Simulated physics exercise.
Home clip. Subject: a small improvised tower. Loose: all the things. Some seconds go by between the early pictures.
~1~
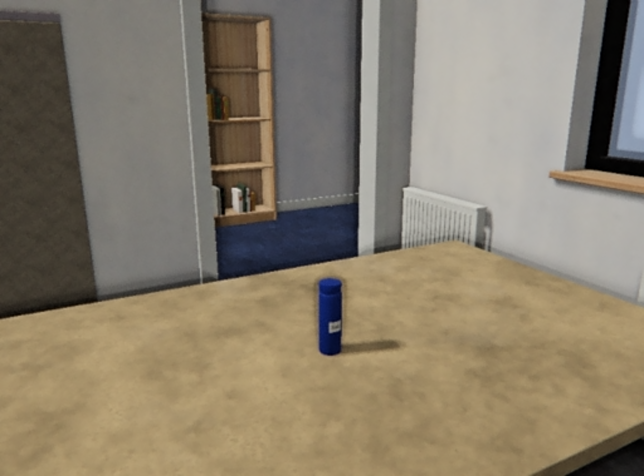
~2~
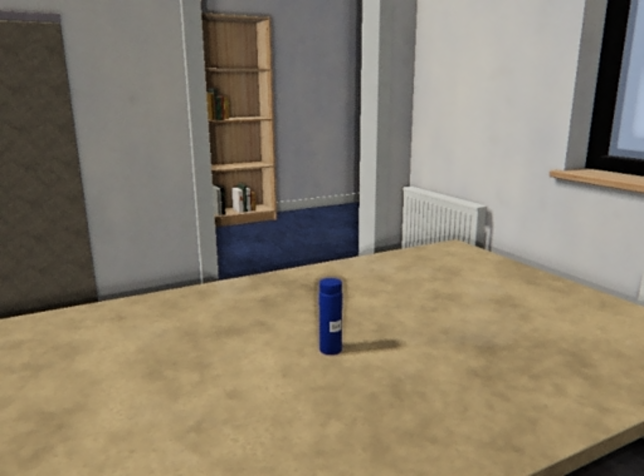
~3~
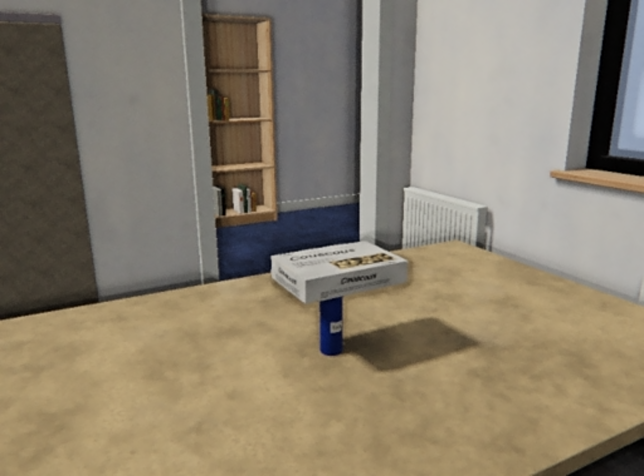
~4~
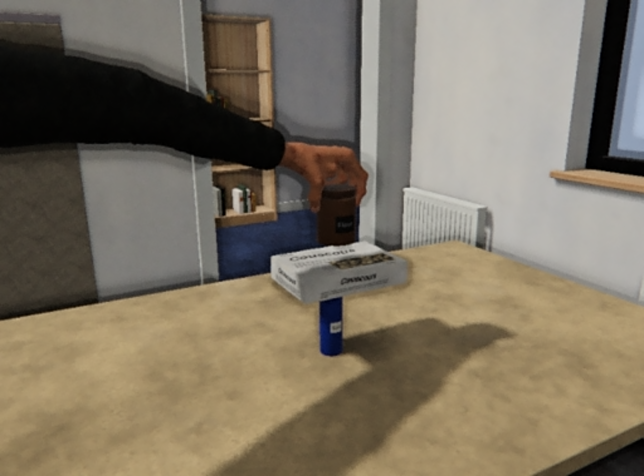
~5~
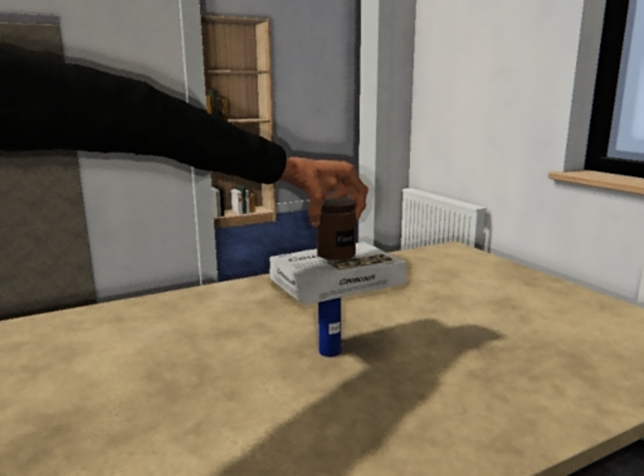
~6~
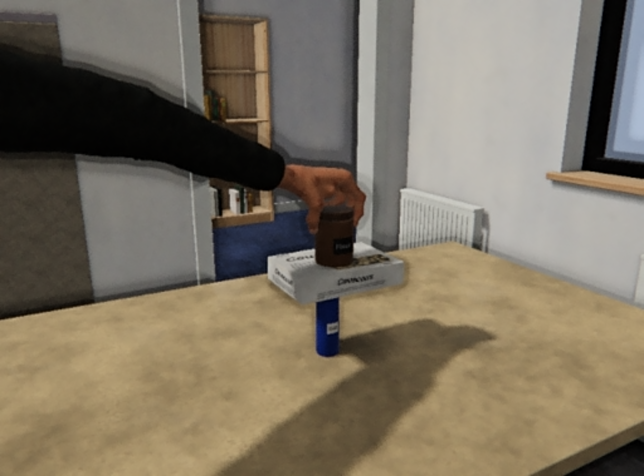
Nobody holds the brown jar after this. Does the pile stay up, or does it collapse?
Most likely the stack survives.
Then, 0.70 s past the last view, nothing moves.
Then, 1.60 s past the last view, brown jar resting near (335, 237).
Finally, all 3 still in place. Final places as the last picture's camera would see them, brown jar near (335, 237). The stack holds.
